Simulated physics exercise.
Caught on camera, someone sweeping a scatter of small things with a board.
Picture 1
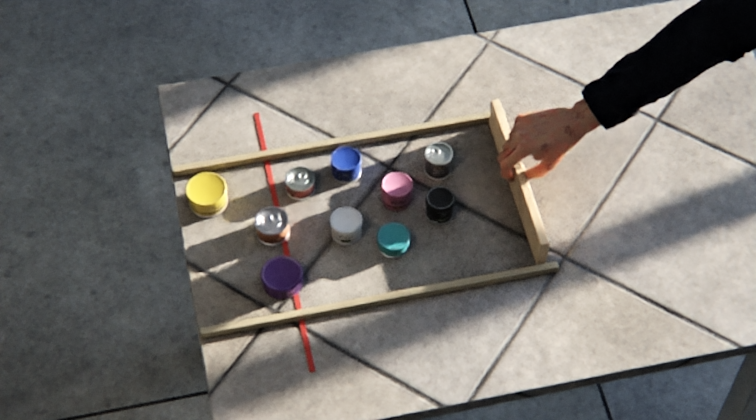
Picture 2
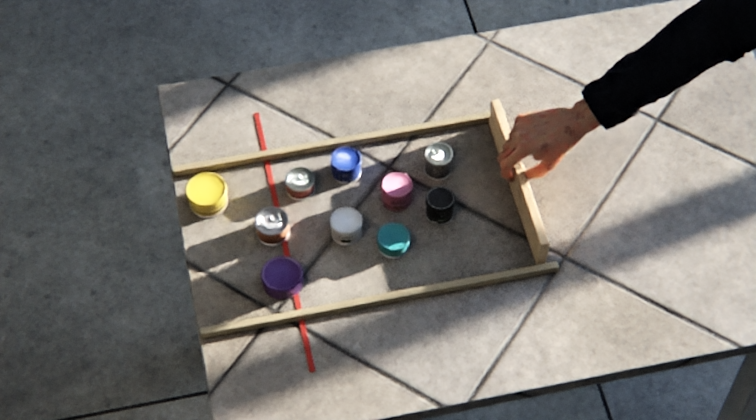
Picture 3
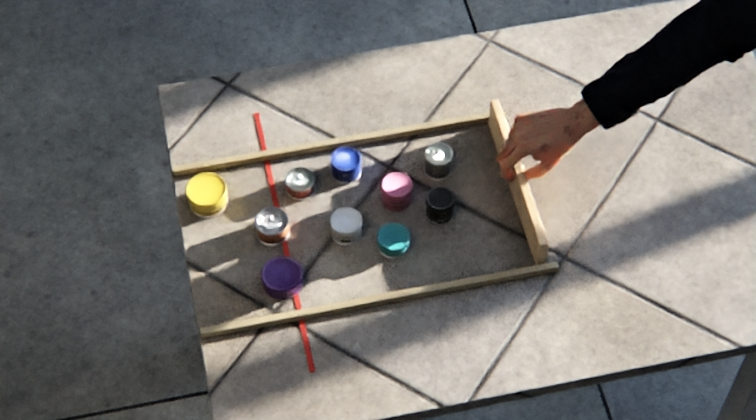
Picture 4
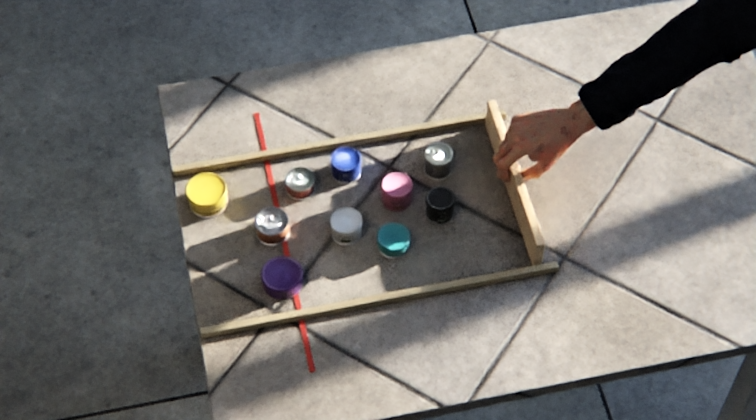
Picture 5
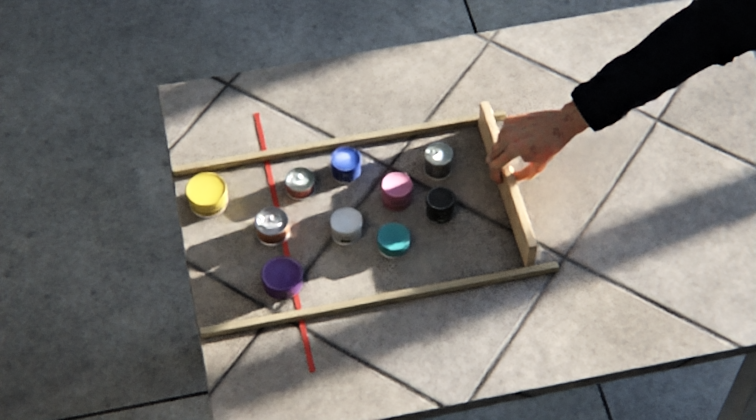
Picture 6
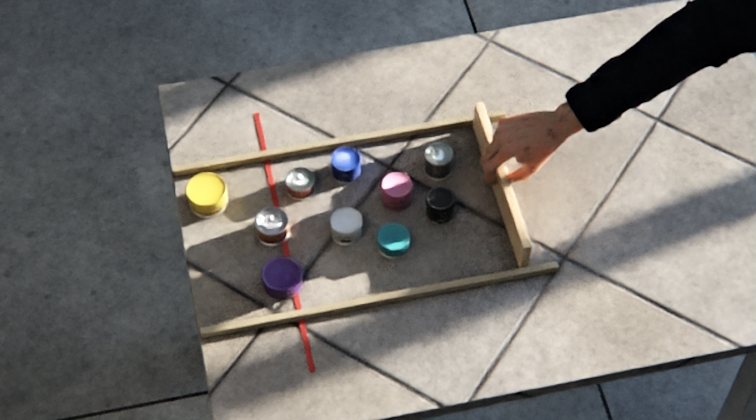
A hand slides a wooden board slightly left toward a scatter of small, still containers.
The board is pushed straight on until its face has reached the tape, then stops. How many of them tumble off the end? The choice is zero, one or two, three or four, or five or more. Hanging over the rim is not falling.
Outcome: The number that fall off is zero.
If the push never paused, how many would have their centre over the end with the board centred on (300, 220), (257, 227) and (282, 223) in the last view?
It would be 0, 1 and 0.
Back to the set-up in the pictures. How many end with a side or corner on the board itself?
It touches 5.
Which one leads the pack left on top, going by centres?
It is the yellow tin.
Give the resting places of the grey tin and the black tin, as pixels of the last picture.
Near (261, 191) and (271, 240).
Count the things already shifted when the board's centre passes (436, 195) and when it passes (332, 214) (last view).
By then 2, and 8.
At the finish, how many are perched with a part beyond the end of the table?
Overhanging: 0.
Soon after, none off yet; yellow tin at rest near (207, 196); purple tub at rest near (282, 278); orange pot at rest near (272, 226).
In the end, the number that fall off is zero.
